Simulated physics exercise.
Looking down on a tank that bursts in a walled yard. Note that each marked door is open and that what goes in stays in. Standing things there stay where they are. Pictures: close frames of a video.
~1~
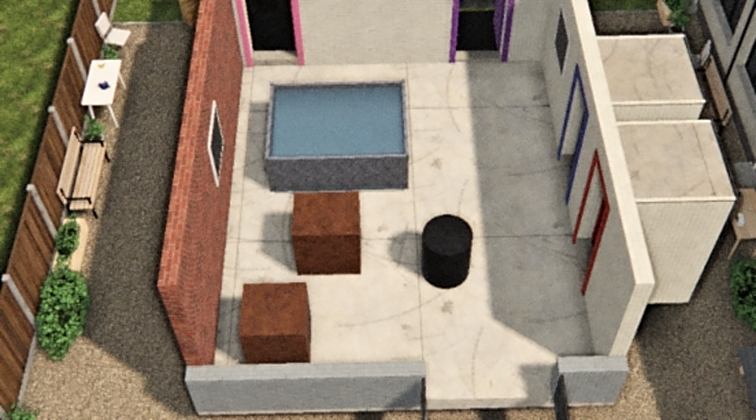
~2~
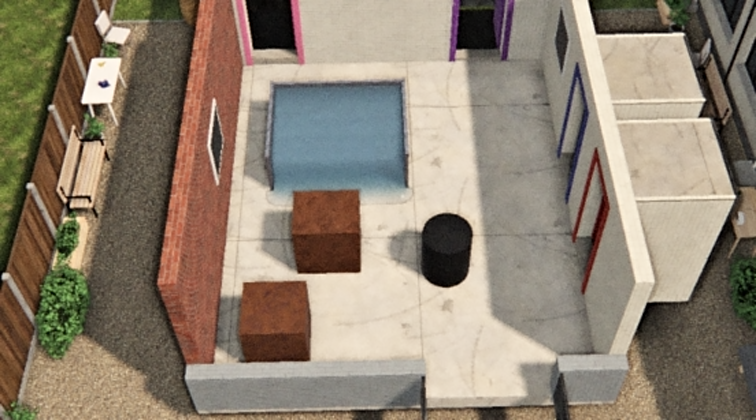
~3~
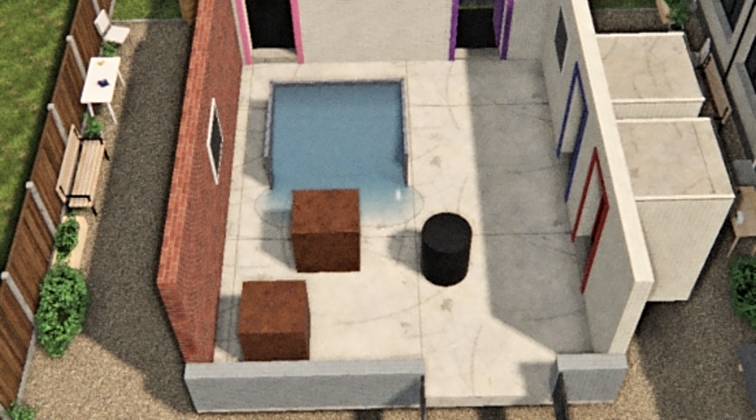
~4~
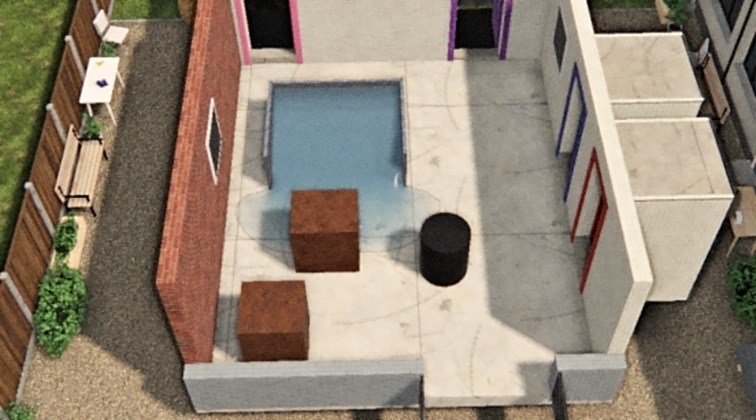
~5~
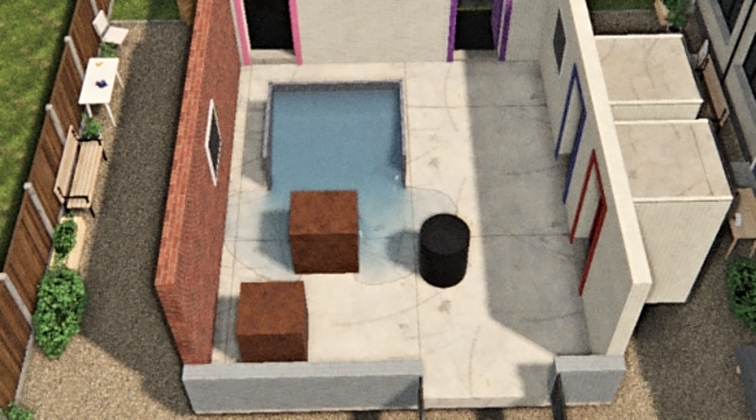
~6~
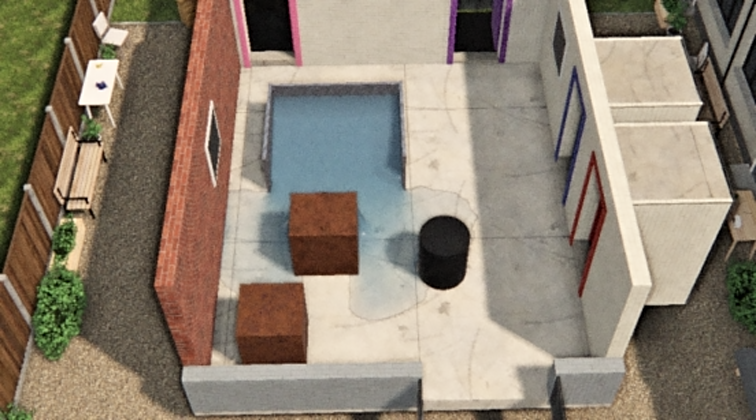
Blue water in a raised tank bursting out through its front and spreading around a brown block toward a black cylinder.
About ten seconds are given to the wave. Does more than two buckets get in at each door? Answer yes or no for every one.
Blue door: No, pink door: No, red door: No, purple door: No.
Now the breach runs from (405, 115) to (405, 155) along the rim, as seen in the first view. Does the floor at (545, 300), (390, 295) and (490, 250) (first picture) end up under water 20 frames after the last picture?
So: Wetted, then spared, then wetted.
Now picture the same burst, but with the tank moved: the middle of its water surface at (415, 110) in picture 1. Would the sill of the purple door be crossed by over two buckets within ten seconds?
Purple door: Falls short.
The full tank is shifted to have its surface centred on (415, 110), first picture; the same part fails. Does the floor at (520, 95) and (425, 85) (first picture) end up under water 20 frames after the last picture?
Point 1: Not wet; point 2: Not wet.
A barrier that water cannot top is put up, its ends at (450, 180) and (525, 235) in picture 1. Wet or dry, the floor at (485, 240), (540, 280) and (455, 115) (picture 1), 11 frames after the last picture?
Taking the points in turn, they are inundated, inundated and high and dry.
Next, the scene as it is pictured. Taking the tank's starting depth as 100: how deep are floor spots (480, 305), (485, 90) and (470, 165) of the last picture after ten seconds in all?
Approx. values, in order: 10 %, 8 %, 6 %.
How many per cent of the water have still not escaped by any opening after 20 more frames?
Near 94 in a hundred.
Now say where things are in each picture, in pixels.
In the first frame, the tank at (338, 122) is whole and still.
In the second frame, the front is at (410, 190), out from the gap at (339, 175).
In the third frame, water pours out at (338, 177) and has run to (417, 208).
In the fourth frame, the front is at a hidden place, out from the gap at (337, 178).
In the fifth frame, the front is at a hidden place, out from the gap at (336, 179).
In the sixth frame, the front is at (383, 314), out from the gap at (336, 181).
A moment on, water covers 35 % of the floor; the blue door not reached, the pink door not reached, the red door not reached, the purple door not reached.
Next, water covers 50 % of the floor; the blue door not reached, the pink door not reached, the red door wet at the sill, nothing in, the purple door not reached.
Then, water covers 65 % of the floor; the blue door wet at the sill, nothing in, the pink door wet at the sill, nothing in, the red door under two buckets in, the purple door not reached.
Later, water covers 90 % of the floor; the blue door wet at the sill, nothing in, the pink door wet at the sill, nothing in, the red door under two buckets in, the purple door wet at the sill, nothing in.
In the end, water covers 100 % of the floor; the blue door wet at the sill, nothing in, the pink door wet at the sill, nothing in, the red door under two buckets in, the purple door under two buckets in.
